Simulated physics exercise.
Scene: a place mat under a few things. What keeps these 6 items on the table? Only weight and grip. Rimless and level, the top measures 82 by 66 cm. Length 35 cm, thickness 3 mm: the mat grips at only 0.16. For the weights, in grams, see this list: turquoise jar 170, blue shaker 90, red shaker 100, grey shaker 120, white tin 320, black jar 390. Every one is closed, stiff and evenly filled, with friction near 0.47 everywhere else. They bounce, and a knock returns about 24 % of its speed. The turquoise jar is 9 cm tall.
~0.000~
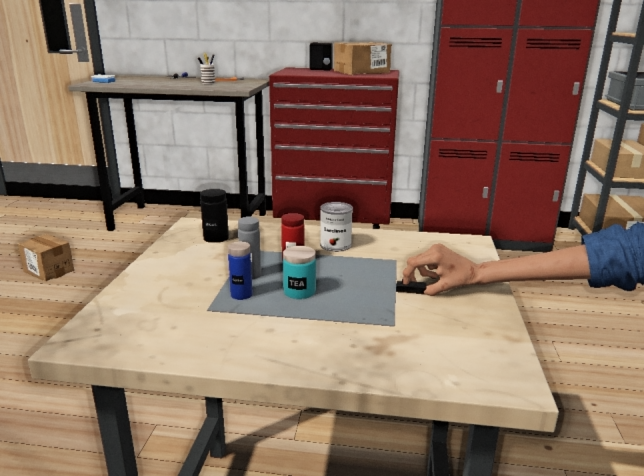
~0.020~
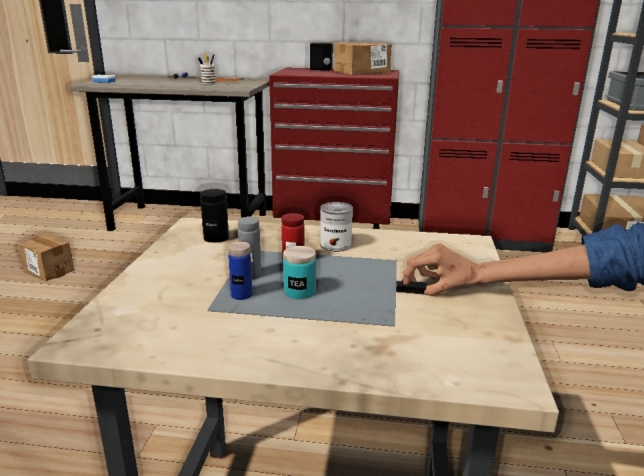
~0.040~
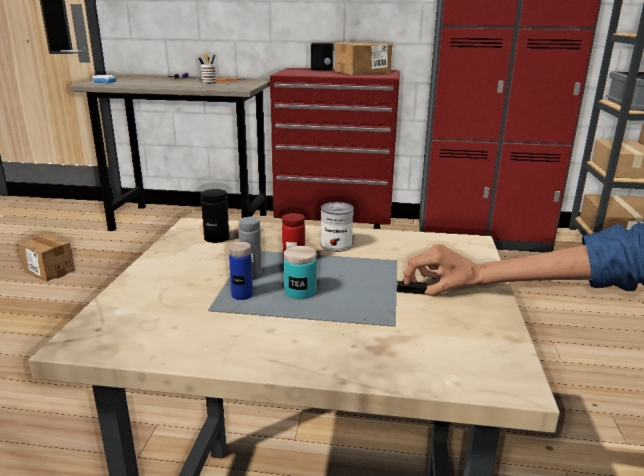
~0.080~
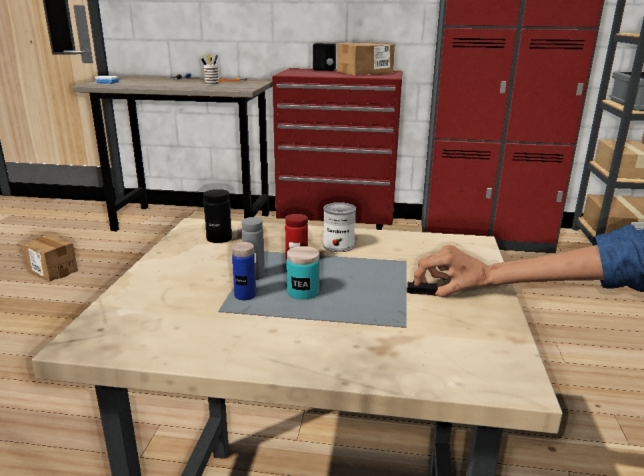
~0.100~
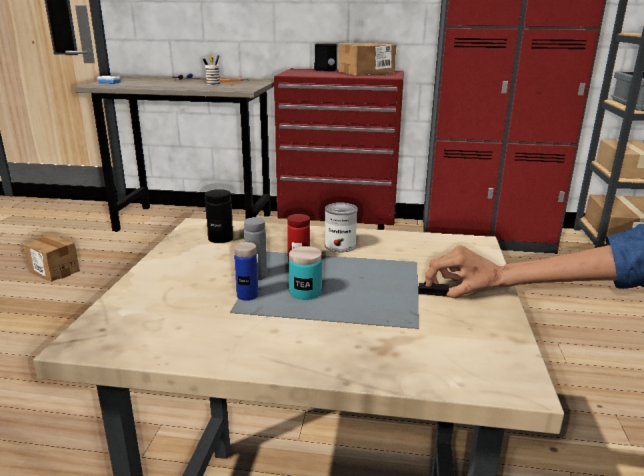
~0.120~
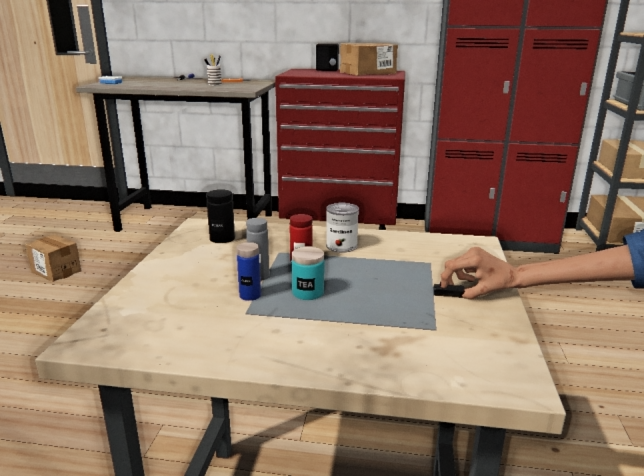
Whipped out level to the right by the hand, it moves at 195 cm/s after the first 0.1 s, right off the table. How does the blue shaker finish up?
The blue shaker remains on its base.
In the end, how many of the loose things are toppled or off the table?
That comes to 0.
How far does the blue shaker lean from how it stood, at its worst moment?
The peak tilt is 4°.
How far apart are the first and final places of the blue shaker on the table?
The shift is close to 1 cm.
Around 0.22 s, 25 cm of pull; blue shaker at 4° to upright near (254, 273); red shaker shifted 3 cm; grey shaker at 4° to upright.
Around 0.32 s, 45 cm of pull; red shaker at 9° to upright; turquoise jar shifted 3 cm.
Around 0.42 s, 64 cm of pull; red shaker shifted 3 cm; turquoise jar shifted 3 cm.
Around 0.52 s, 83 cm of pull; red shaker shifted 3 cm; turquoise jar shifted 3 cm.
Finally (1.0 s), all 6 still in place (within 6 cm). Final places as that camera would see them, blue shaker near (252, 273).
